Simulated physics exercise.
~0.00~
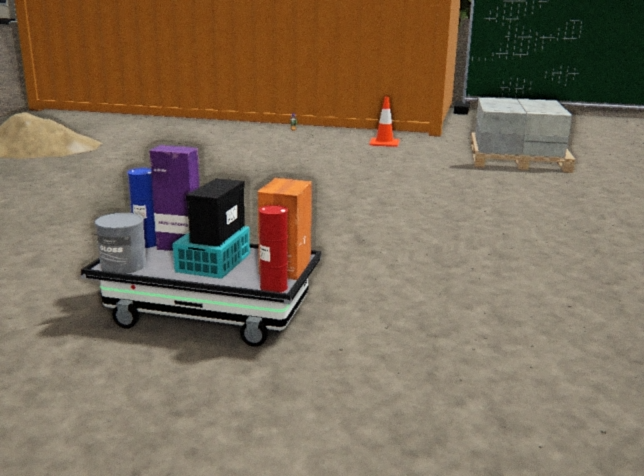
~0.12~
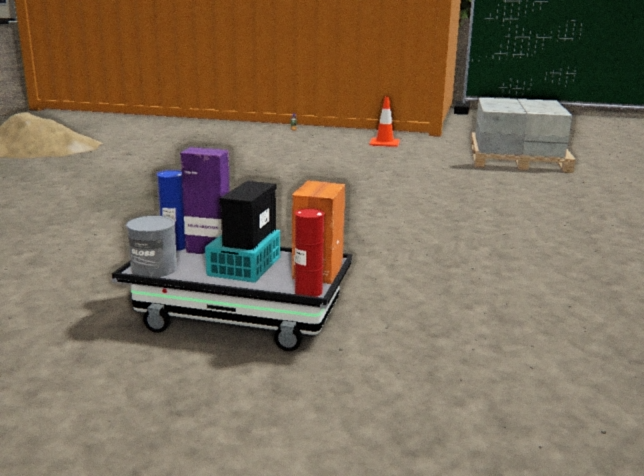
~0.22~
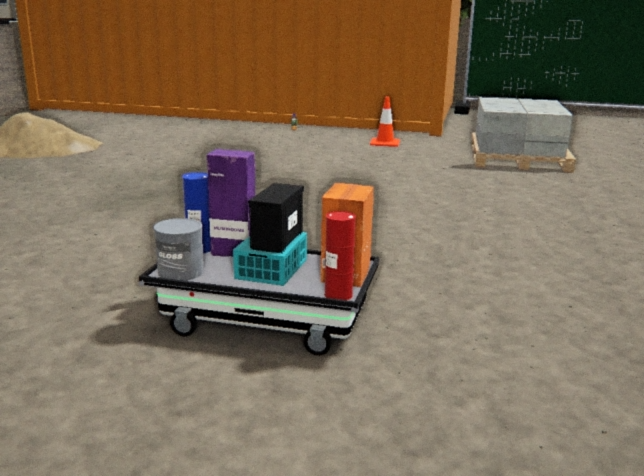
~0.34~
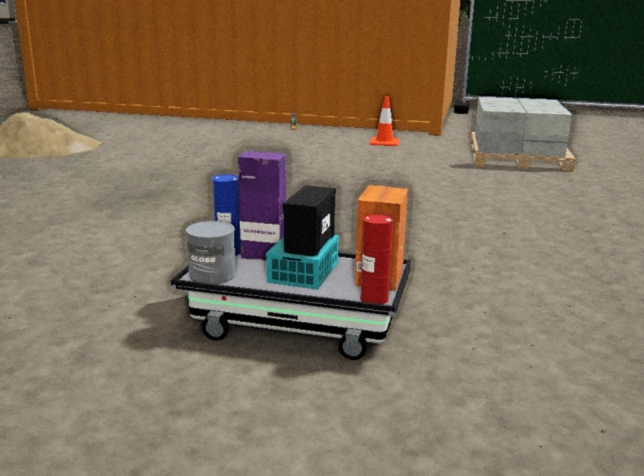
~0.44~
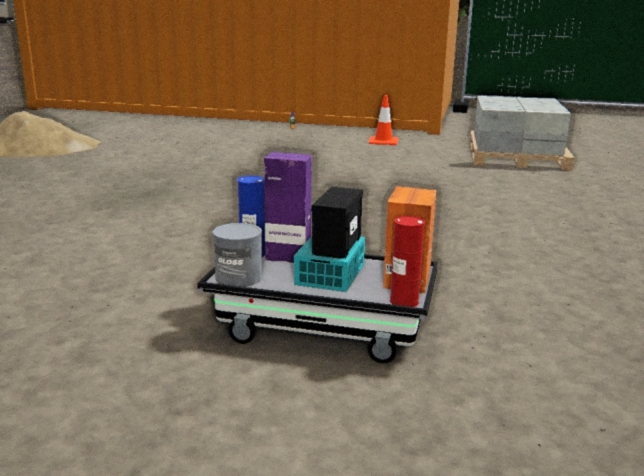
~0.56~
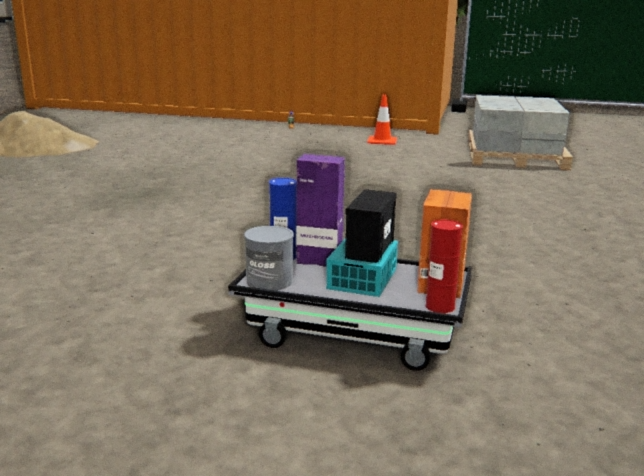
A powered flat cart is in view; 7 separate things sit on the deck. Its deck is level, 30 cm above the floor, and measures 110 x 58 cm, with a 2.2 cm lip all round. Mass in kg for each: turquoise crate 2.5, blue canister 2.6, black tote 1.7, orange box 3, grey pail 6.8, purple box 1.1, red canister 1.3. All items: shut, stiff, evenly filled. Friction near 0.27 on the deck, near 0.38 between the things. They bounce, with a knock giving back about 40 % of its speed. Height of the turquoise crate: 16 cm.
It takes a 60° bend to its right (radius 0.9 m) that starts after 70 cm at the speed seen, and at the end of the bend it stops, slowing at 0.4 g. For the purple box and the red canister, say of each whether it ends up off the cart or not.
Purple box: Yes; red canister: Yes.
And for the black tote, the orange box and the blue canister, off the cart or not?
Once it all settles, the black tote stays on its surface, the orange box leaves its surface and the blue canister stays on its surface.
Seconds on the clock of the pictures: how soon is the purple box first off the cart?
Answer: Near 1.1 s.
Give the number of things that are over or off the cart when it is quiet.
So, 4 in all.
After 1.16 s, cart has run 174 cm, turned 56°; orange box, purple box and red canister now off the cart; black tote slid 22 cm; turquoise crate slid 9 cm.
After 1.56 s, cart has run 220 cm, turned 60°; blue canister leaning 32°; black tote slid 22 cm; turquoise crate slid 10 cm.
At rest (2.9 s), off the cart, orange box, purple box and red canister; tipped over on the deck, blue canister; not toppled but over 10 cm from the start, turquoise crate, black tote and grey pail.
